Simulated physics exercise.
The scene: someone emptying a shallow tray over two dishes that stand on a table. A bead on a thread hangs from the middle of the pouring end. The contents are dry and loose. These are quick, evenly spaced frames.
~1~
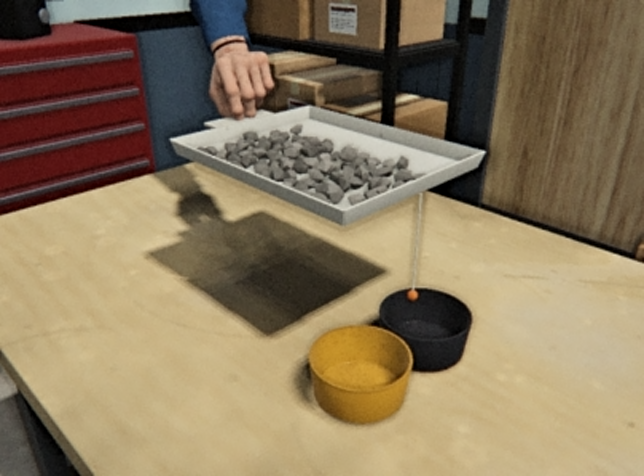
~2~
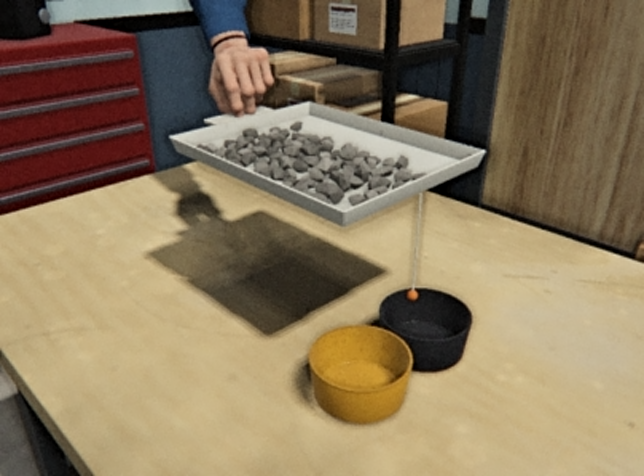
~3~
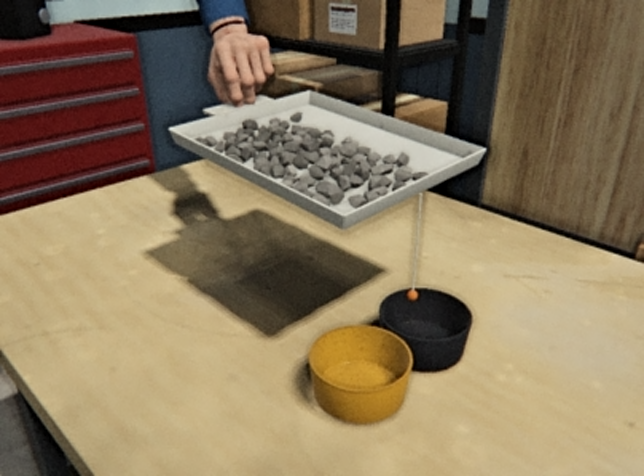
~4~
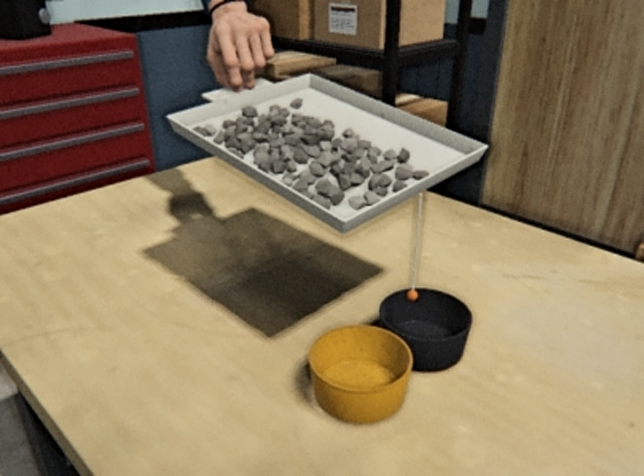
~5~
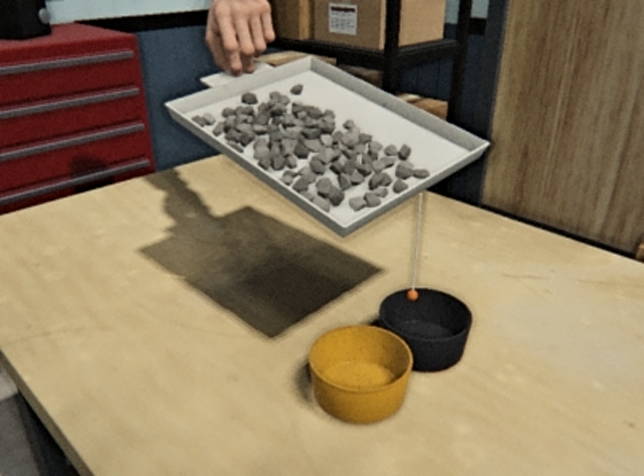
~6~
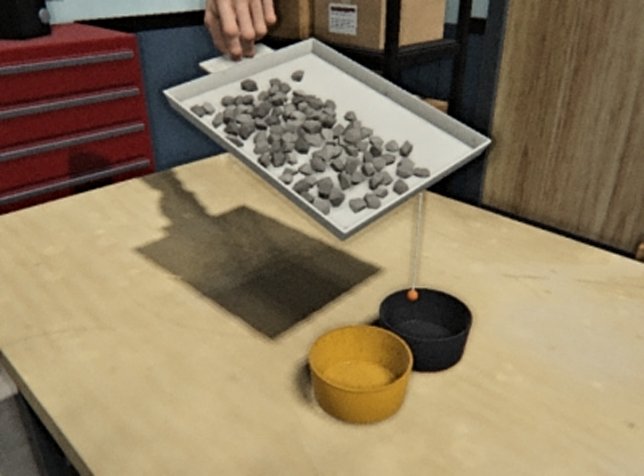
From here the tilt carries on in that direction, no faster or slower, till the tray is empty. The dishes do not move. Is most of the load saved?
In the dishes lies the larger part of it.
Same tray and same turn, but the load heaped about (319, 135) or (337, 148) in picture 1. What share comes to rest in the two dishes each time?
Near 50 % and 80 %.
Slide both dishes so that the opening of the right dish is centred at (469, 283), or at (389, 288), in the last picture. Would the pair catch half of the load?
At the first place under half, at the second less than half.
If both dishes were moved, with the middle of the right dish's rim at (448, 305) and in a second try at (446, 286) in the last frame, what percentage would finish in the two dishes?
Near 60 % and 20 %.
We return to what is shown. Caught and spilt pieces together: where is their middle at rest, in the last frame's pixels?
Roughly at (362, 377).
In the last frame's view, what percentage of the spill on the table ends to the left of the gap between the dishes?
About 60 per cent.
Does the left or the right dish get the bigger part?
Fuller: The left-hand dish.
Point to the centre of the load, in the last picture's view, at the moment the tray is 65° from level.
Close to (337, 172).
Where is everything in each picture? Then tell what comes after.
The first picture shows corners of the pouring end at (344, 207) and (479, 151), level; middle of the load at (304, 161), bits of gravel; left dish at (399, 396); right dish at (462, 347); bead on its thread at (412, 295).
The second picture shows corners of the pouring end at (344, 208) and (479, 151), level; middle of the load at (304, 160).
The third picture shows corners of the pouring end at (344, 212) and (480, 149), tipped barely, lowest at the left corner; middle of the load at (304, 155).
The fourth picture shows corners of the pouring end at (344, 217) and (481, 146), tipped a little, lowest at the left corner; middle of the load at (305, 148).
The fifth picture shows corners of the pouring end at (345, 222) and (483, 143), tipped a little, lowest at the left corner; middle of the load at (305, 141).
The sixth picture shows corners of the pouring end at (345, 227) and (484, 140), tipped clearly, lowest at the left corner; middle of the load at (306, 135); left dish at (399, 396); right dish at (462, 347).
Soon, tray tipped steeply; nearly all on the tray; a stray few in the air.
A while on, tray tipped past a quarter turn; a stray few on the tray; most in the left dish; a stray few in the right dish; a small part outside both; a small part in the air.
Towards the end, tray tipped past a quarter turn; most in the left dish; a stray few in the right dish; about a quarter outside both.
Finally, tray tipped past a quarter turn; most in the left dish; a stray few in the right dish; about a quarter outside both.
